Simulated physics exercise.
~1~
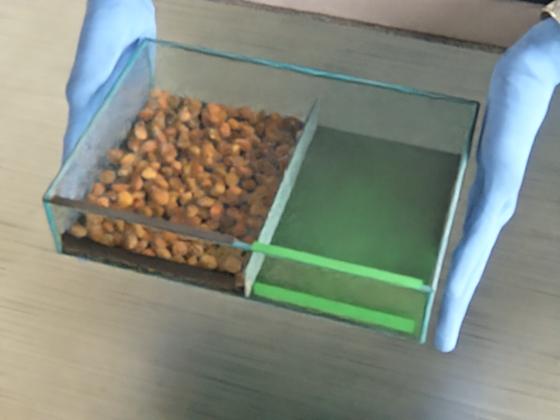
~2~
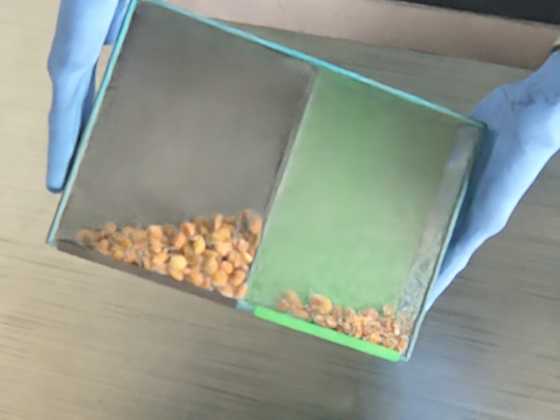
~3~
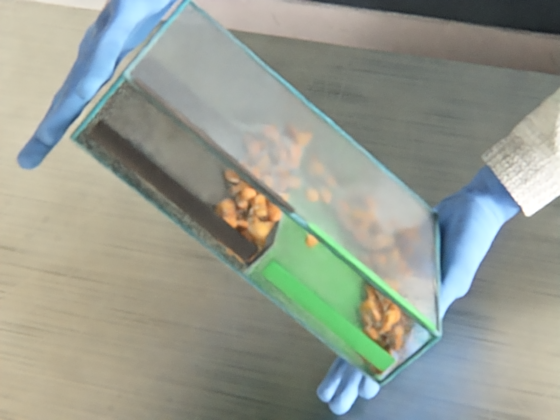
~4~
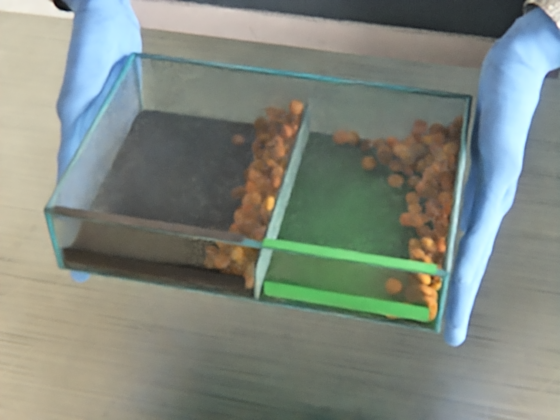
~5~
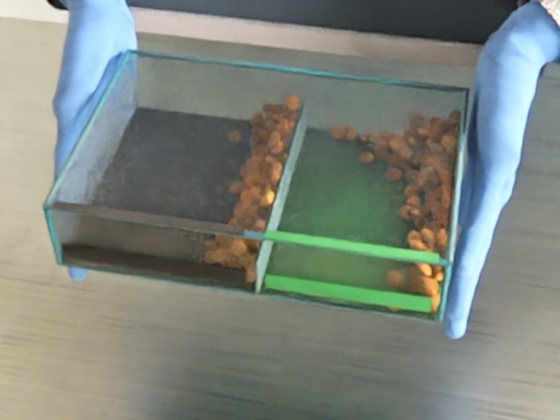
Above a blurred, grey-brown streaked surface, seen from above at an angle, two blue-gloved hands hold a clear, lidded box split by a partition. Orange-brown kibble fills the black compartment on the left, while the green one on the right is empty. The hands tip the box steeply towards the viewer, and the pieces slide to the near edge, some landing in the green side. The box then tilts steeply to the right, and pieces tumble that way. Finally it returns level and stays still, with kibble heaped against the partition on the black side and along the green side's right wall.
